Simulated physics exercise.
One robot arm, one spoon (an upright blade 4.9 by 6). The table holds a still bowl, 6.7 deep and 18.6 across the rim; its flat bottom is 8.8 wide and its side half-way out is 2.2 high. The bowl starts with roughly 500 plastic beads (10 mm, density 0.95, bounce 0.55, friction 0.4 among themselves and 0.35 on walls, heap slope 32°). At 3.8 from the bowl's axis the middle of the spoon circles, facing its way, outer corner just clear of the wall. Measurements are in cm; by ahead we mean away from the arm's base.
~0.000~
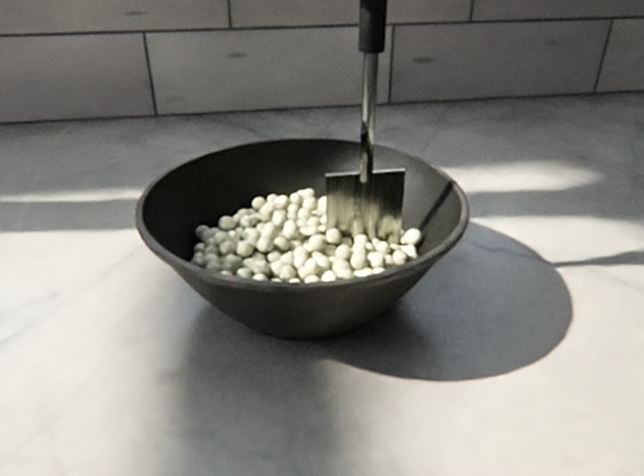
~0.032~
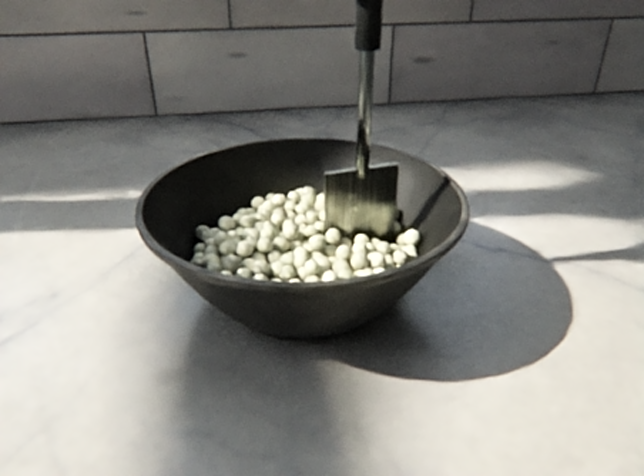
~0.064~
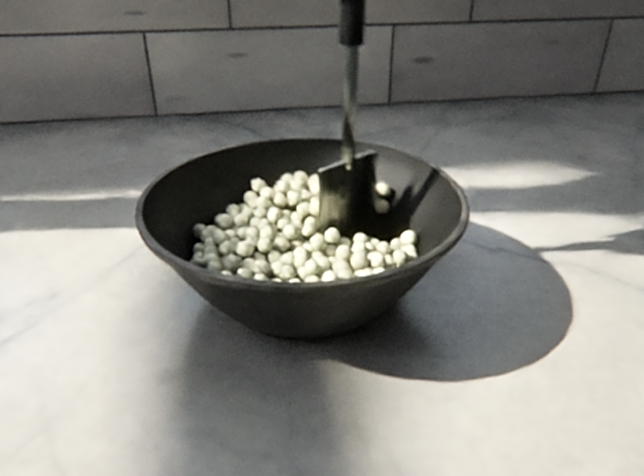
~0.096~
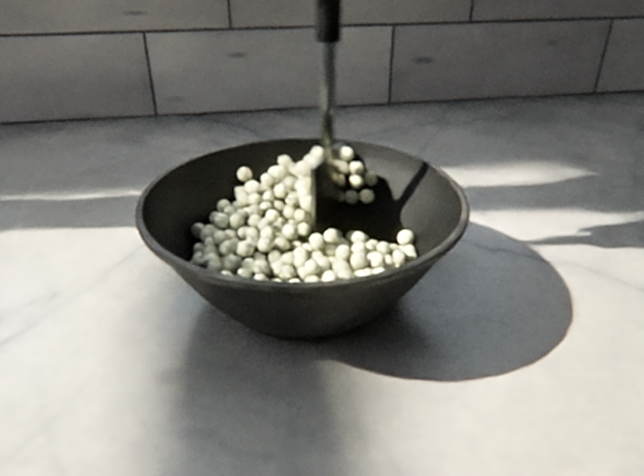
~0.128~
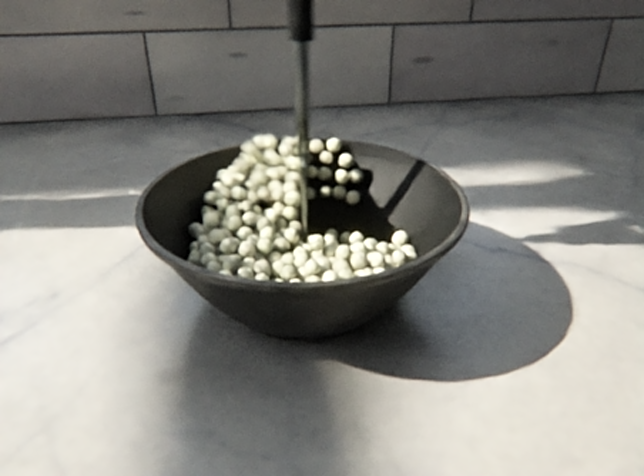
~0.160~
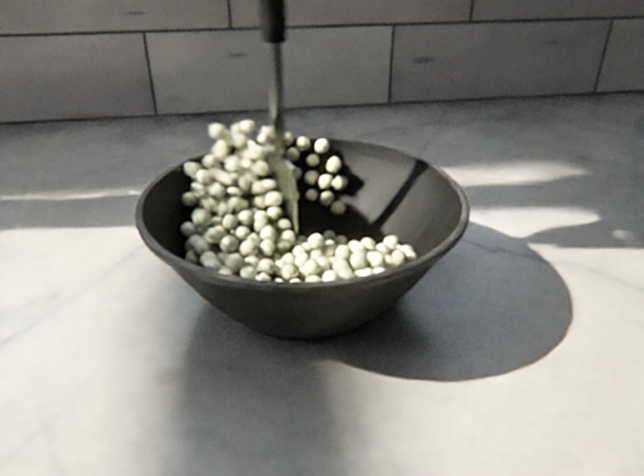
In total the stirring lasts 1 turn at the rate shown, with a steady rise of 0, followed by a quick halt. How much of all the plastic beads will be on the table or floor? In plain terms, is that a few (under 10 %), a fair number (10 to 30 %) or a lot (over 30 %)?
A fair number, 10 to 30 %.
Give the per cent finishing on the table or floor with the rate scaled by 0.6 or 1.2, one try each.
Estimates in order: Some 5 % and some 30 %.
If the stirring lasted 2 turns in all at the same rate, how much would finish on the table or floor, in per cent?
In that case some 30 per cent.
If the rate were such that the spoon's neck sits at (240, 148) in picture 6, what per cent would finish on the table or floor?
It works out to roughly 40 percent.
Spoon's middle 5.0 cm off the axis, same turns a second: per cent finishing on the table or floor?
Near 10 %.
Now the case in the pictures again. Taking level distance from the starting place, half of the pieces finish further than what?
I'd estimate close to 8 cm.
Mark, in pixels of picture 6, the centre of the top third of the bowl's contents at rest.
Estimated centre: (344, 204).
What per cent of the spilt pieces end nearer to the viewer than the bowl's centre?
Around 70 percent of the pieces.
By 0.29 s, 201° round, highest piece 9 above the table; 474 in the bowl, 5 on the table or floor, 23 in flight or on the tool.
By 0.41 s, 297° round, highest piece 9 above the table; 437 in the bowl, 39 on the table or floor, 26 in flight or on the tool.
By 0.68 s, 0° round, highest piece 7 above the table; 414 in the bowl, 87 on the table or floor, 1 in flight or on the tool.
By 1.38 s, 0° round, highest piece 7 above the table; 414 in the bowl, 88 on the table or floor.
Final count, 414 in the bowl, 88 on the table or floor. That is 18 % on the table or floor.
